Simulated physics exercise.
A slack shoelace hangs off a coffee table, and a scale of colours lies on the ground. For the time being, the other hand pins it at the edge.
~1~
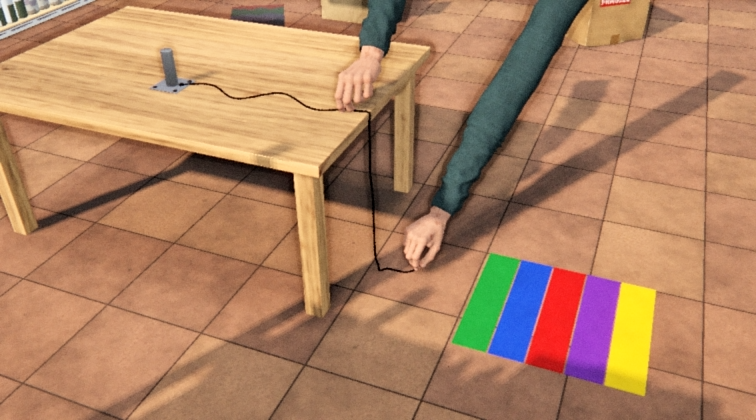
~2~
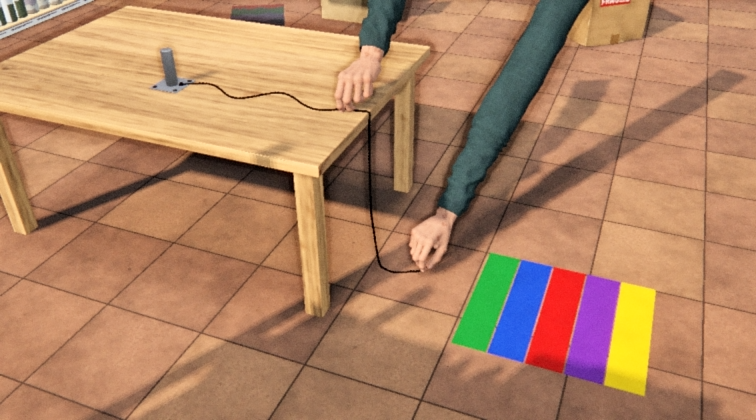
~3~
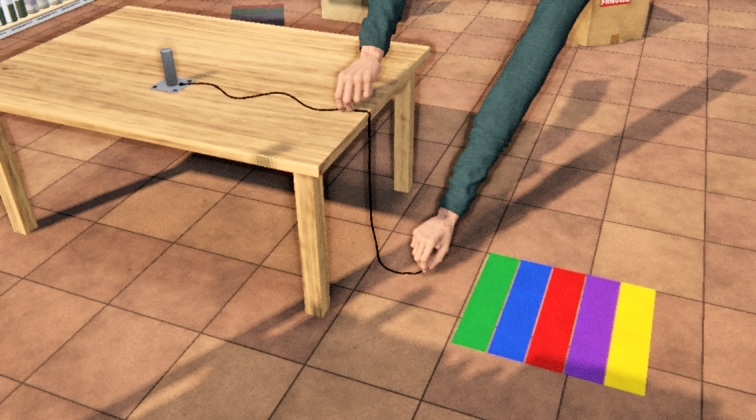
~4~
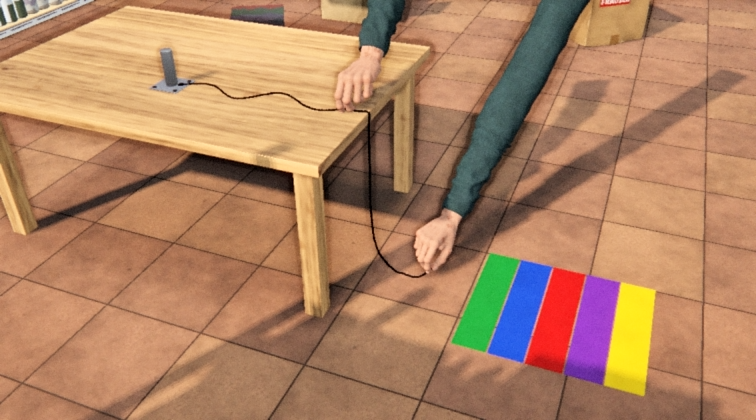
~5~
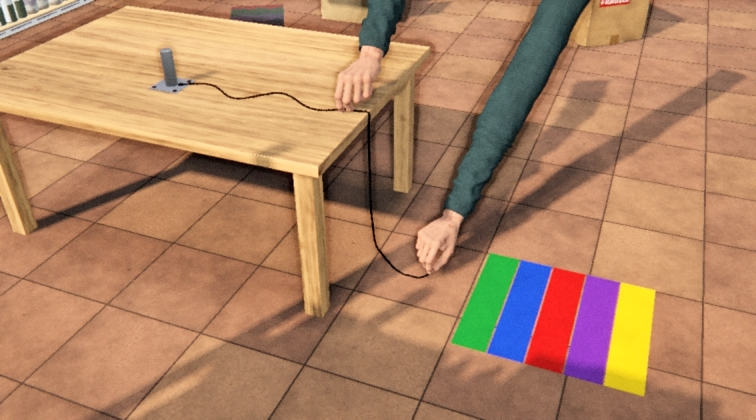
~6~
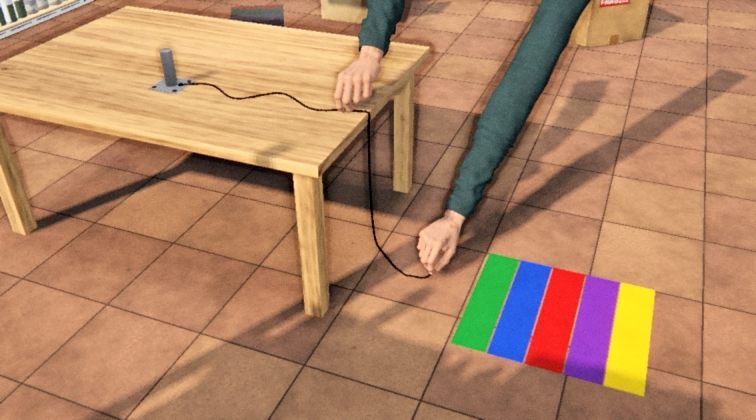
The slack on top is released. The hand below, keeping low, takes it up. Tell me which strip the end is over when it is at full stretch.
It is over the red strip.
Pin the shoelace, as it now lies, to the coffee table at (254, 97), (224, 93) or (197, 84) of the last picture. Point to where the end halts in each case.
In order of the tries: About (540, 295), then (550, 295), then (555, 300).
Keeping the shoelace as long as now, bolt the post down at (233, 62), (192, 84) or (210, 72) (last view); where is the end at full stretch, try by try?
Around (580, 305), then (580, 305), then (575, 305).
Soon after, end near (502, 286); over green.
Then, end near (537, 294); over blue.
At full stretch, end near (558, 299); over red. It gets as far as the red strip.
